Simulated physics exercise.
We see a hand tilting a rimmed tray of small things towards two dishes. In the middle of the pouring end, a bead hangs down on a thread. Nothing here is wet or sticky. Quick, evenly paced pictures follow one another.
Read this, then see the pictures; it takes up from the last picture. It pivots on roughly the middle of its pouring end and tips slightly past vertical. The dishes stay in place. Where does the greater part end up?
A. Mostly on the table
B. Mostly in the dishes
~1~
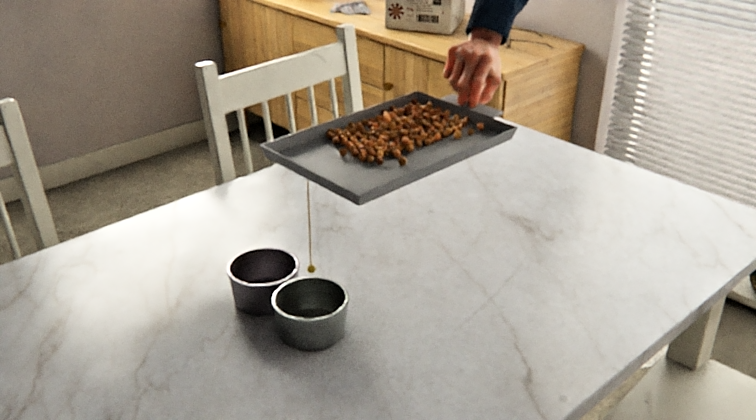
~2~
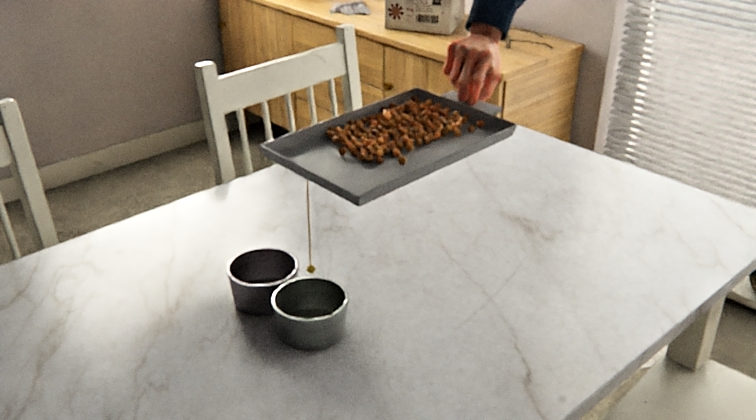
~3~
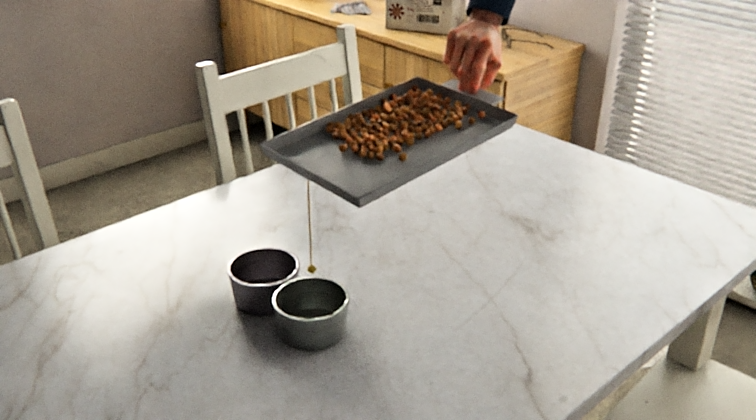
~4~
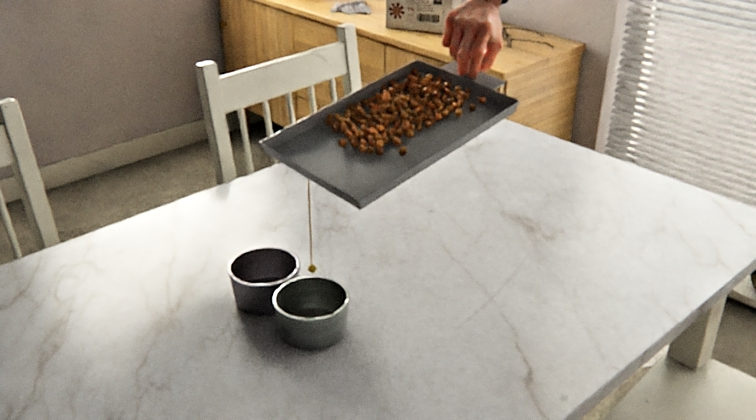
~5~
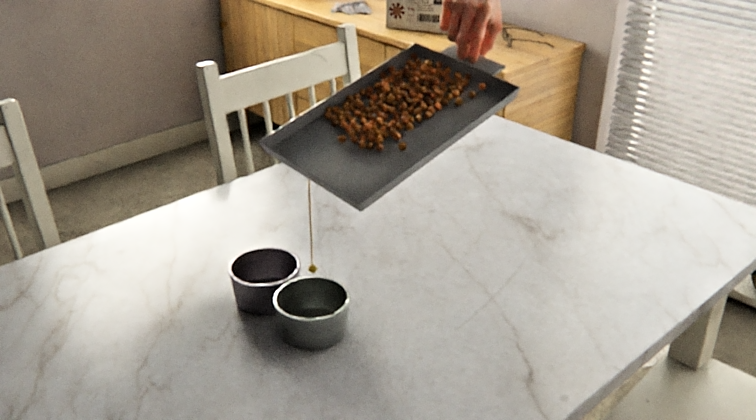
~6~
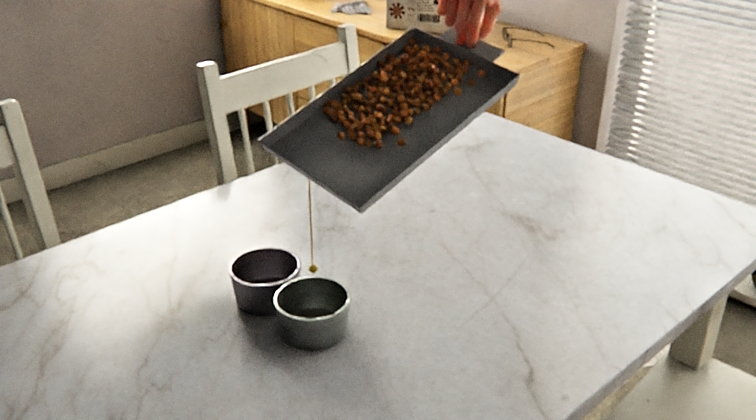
A.
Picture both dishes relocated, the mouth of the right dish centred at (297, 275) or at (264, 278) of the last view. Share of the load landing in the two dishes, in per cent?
First placement: Some 0 %; second placement: Some 0 %.
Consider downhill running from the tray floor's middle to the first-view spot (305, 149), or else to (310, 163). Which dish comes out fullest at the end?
Well, the one to the left comes out on top first, then the one to the left.
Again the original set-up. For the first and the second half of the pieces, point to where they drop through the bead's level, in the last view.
I'd put it at roughly (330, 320), and after that at roughly (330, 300).
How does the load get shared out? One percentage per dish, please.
I'd say some 0 in a hundred wind up in the left dish, and some 30 in a hundred in the right.
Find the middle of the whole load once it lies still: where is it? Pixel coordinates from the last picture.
(327, 356).
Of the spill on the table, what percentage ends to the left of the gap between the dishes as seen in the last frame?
30 per cent or thereabouts.
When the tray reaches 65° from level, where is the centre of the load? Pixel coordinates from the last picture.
The middle of the pieces lands at roughly (342, 186).
Soon after the last picture, tray tipped steeply; most on the tray; about a quarter in the air.
A little later, tray tipped past a quarter turn; about a quarter on the tray; a small part in the right dish; about half outside both; a small part in the air.
Later still, tray tipped past a quarter turn; about a third in the right dish; about two thirds outside both.
At rest, tray tipped past a quarter turn; about a third in the right dish; none in the left dish; about two thirds outside both.
